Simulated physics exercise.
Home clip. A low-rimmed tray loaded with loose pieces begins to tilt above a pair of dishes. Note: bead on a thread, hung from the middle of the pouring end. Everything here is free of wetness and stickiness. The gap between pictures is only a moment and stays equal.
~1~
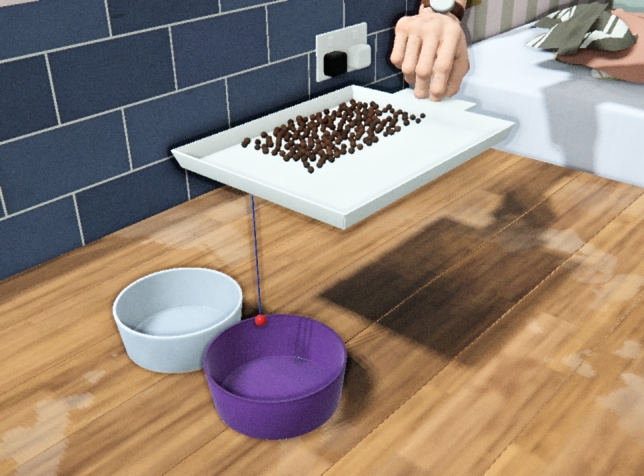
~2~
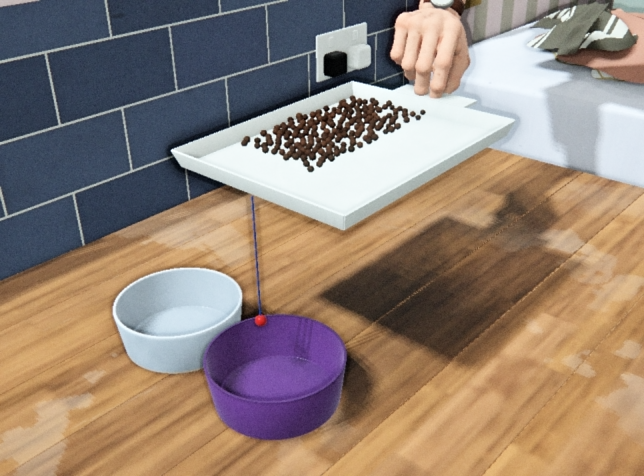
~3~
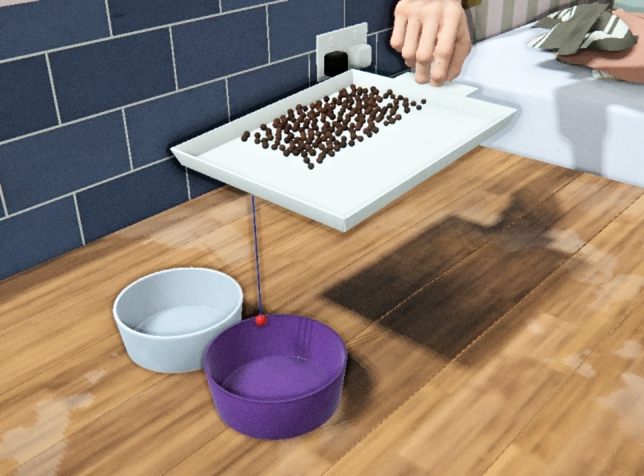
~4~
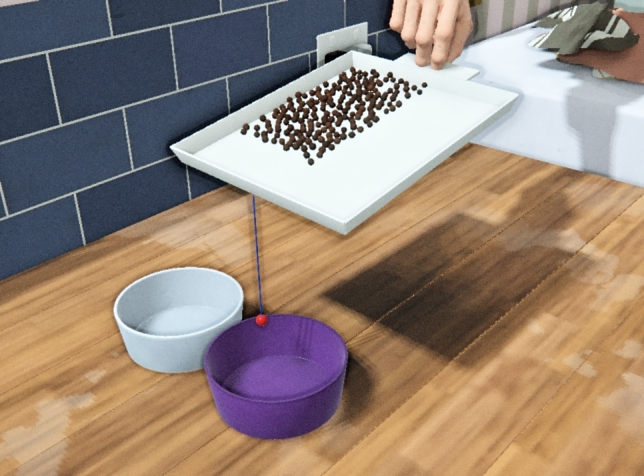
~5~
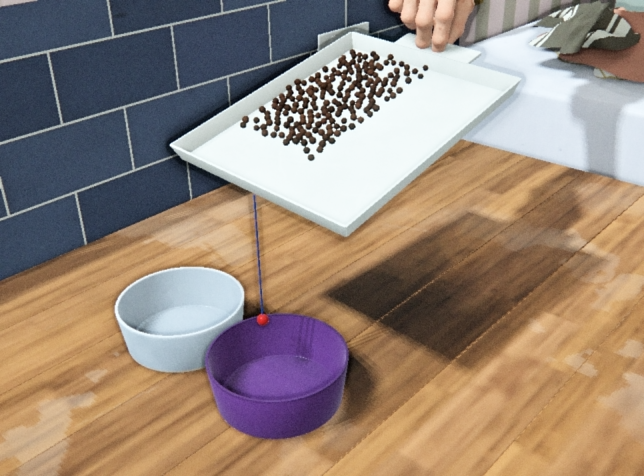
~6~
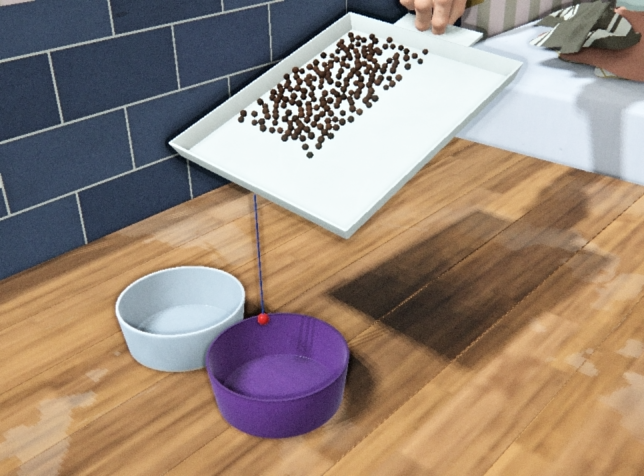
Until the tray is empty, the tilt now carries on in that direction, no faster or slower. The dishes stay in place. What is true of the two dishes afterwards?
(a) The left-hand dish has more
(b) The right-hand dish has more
Option b: The right-hand dish has more.
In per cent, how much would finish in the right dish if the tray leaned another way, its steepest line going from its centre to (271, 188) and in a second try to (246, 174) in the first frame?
40 % and 0 %, roughly.
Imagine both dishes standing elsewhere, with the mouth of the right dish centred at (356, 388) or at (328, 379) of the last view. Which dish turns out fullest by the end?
At the first spot the right-side one comes out ahead, at the second spot the right-side one.
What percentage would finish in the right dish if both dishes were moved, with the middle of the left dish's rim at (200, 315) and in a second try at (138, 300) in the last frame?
It comes to near 80 per cent the first time and near 30 per cent the second time.
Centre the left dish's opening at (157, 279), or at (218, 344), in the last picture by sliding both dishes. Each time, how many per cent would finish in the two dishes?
Estimate: 20 % first, 90 % second.
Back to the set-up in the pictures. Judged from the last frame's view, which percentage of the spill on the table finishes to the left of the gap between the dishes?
Roughly 10 percent.
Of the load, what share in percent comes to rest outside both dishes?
40 %.
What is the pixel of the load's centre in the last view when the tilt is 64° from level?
I'd mark it close to (298, 226).
Shortly afterwards, tray tipped steeply; near two thirds on the tray; a little in the right dish; only a few outside both; near a quarter in the air.
Next, tray tipped past a quarter turn; only a few on the tray; near half in the right dish; near a quarter outside both; near a quarter in the air.
Some moments later, tray tipped past a quarter turn; near two thirds in the right dish; near a third outside both.
In the end, tray tipped past a quarter turn; near two thirds in the right dish; none at all in the left dish; near a third outside both.
